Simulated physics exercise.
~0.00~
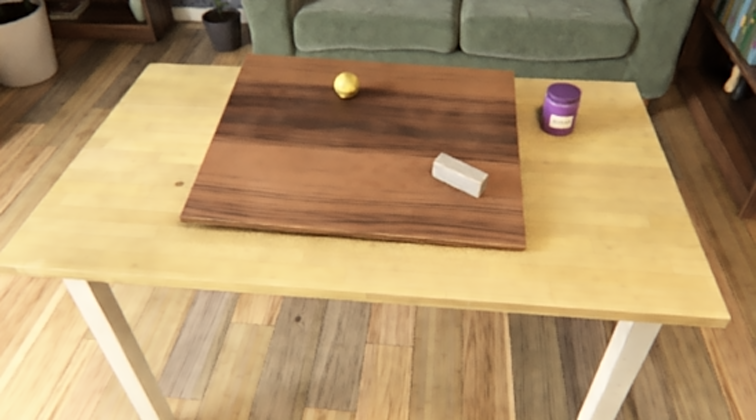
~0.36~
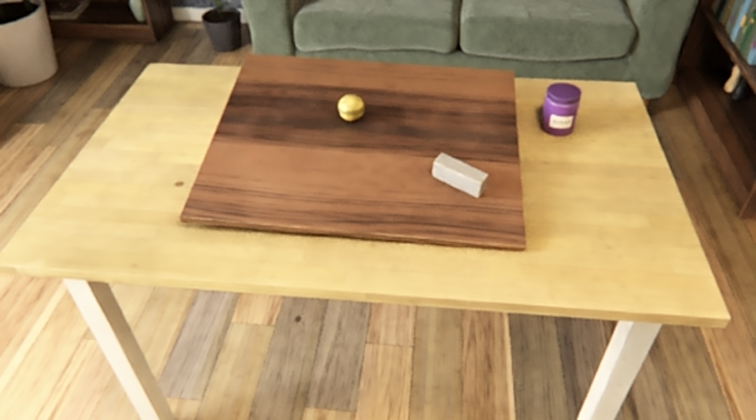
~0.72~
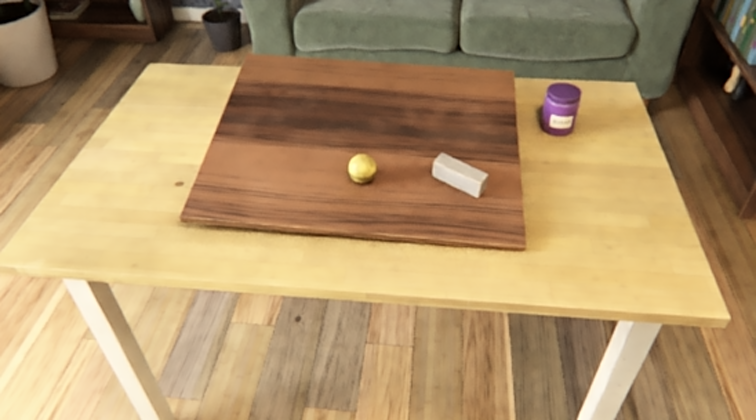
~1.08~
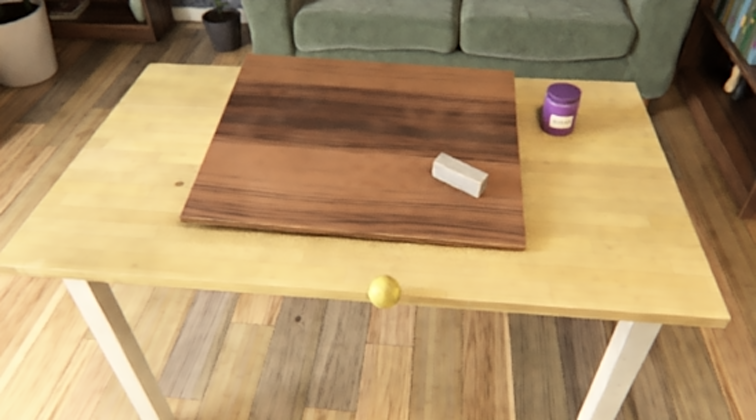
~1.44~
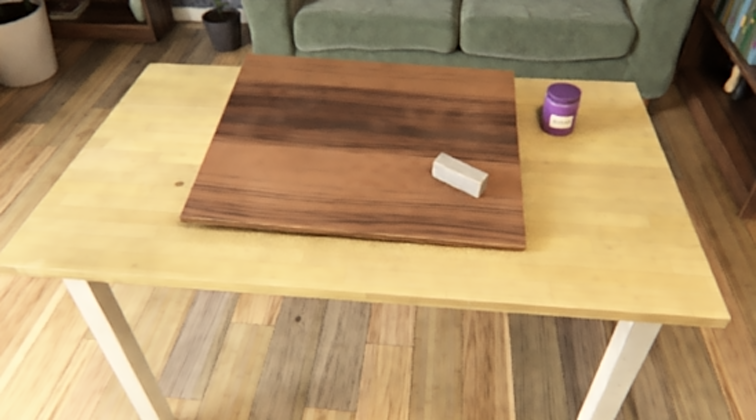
In a living room with a plank floor and a green sofa, a dark wooden board lies on a pale yellow table, with a small whitish block on it and a purple jar standing to its right. A yellow ball starts near the far edge of the board. It rolls toward the viewer, drifting slightly to the right and passing to the left of the block. It leaves the board over the near side and reaches the front edge of the table. Then the ball is out of sight, while the board, block and jar remain in place.
